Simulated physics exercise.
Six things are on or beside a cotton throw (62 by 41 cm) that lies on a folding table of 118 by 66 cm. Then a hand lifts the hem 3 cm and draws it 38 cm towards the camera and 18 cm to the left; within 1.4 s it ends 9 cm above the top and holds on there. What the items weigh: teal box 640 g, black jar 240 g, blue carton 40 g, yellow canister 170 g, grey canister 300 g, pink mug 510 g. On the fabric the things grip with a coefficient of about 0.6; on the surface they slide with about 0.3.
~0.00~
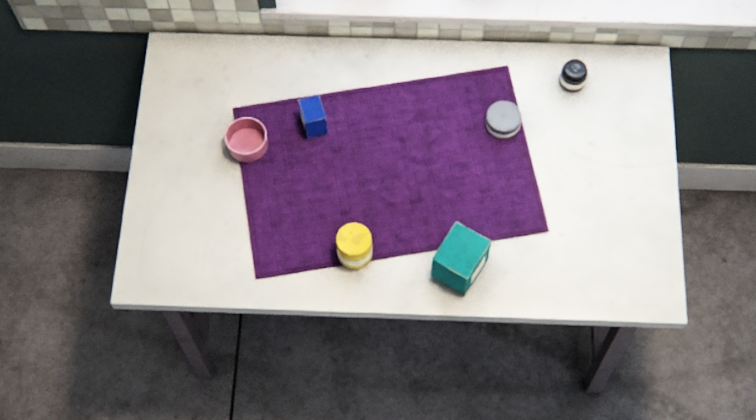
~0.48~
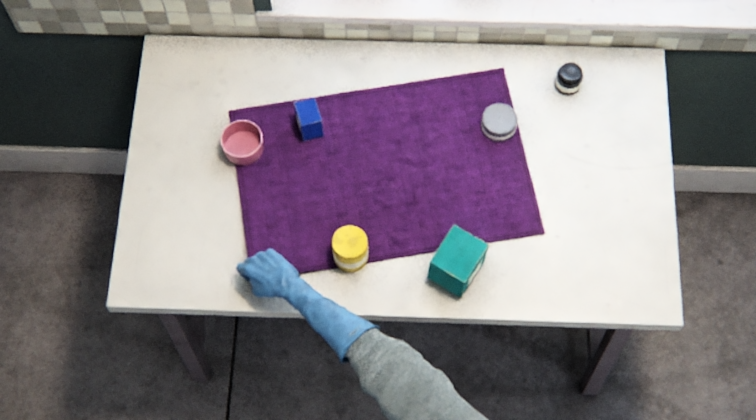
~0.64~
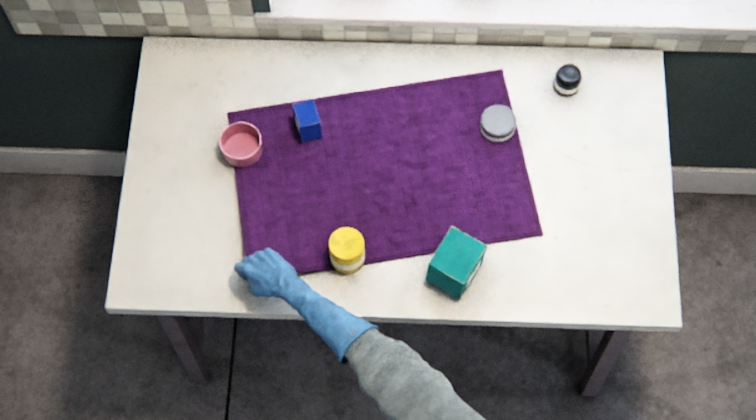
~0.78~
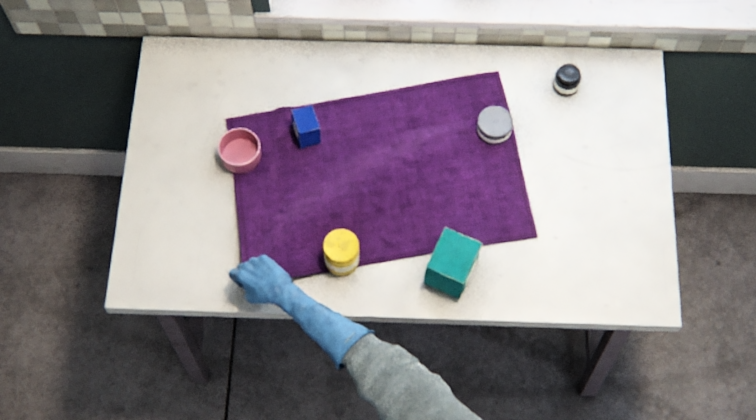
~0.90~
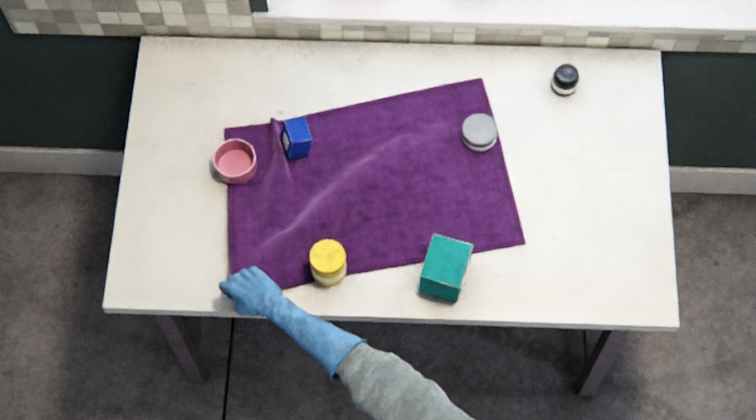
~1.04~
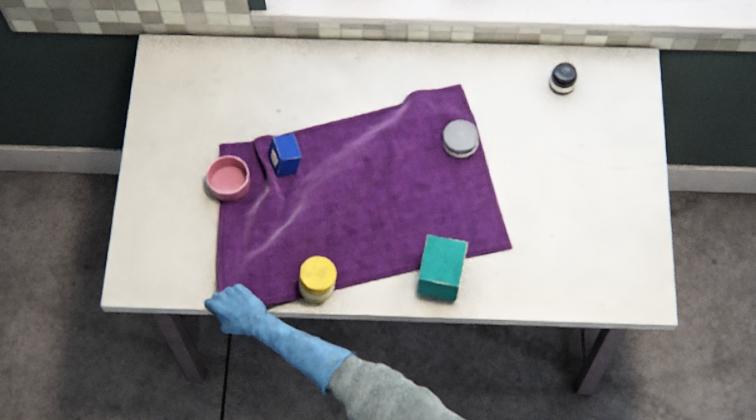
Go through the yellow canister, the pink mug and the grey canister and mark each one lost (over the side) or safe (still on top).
Marks: Yellow canister lost, pink mug lost, grey canister safe.
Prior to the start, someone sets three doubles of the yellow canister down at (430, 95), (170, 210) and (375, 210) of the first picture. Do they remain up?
Log, listed order - kept / kept / lost.
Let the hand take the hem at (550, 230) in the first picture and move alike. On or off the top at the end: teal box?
Result - teal box is gone from the top.
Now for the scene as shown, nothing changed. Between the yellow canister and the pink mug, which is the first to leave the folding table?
The yellow one.
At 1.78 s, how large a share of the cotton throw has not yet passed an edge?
Around 60 percent.
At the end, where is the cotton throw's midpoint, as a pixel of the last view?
Near (245, 305).
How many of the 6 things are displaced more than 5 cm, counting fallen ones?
The number is 5.
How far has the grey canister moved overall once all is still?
Net displacement - grey canister 45 cm.
At 1.3 s, 90 % of the cotton throw is still over the top; grey canister 21 cm off its start, pink mug 19 cm off its start, yellow canister 18 cm off its start.
At 1.5 s, 75 % of the cotton throw is still over the top; grey canister 33 cm off its start, pink mug 30 cm off its start, yellow canister over the edge.
At 1.8 s, 60 % of the cotton throw is still over the top; yellow canister over the edge, grey canister 41 cm off its start at (344, 226), pink mug 39 cm off its start at (168, 302).
At 2.0 s, 45 % of the cotton throw is still over the top; pink mug over the edge, grey canister 45 cm off its start, yellow canister over the edge.
At 3.6 s, 45 % of the cotton throw is still over the top; pink mug over the edge, grey canister 45 cm off its start at (334, 241), yellow canister over the edge, blue carton on its side, 42 cm off its start at (168, 261).
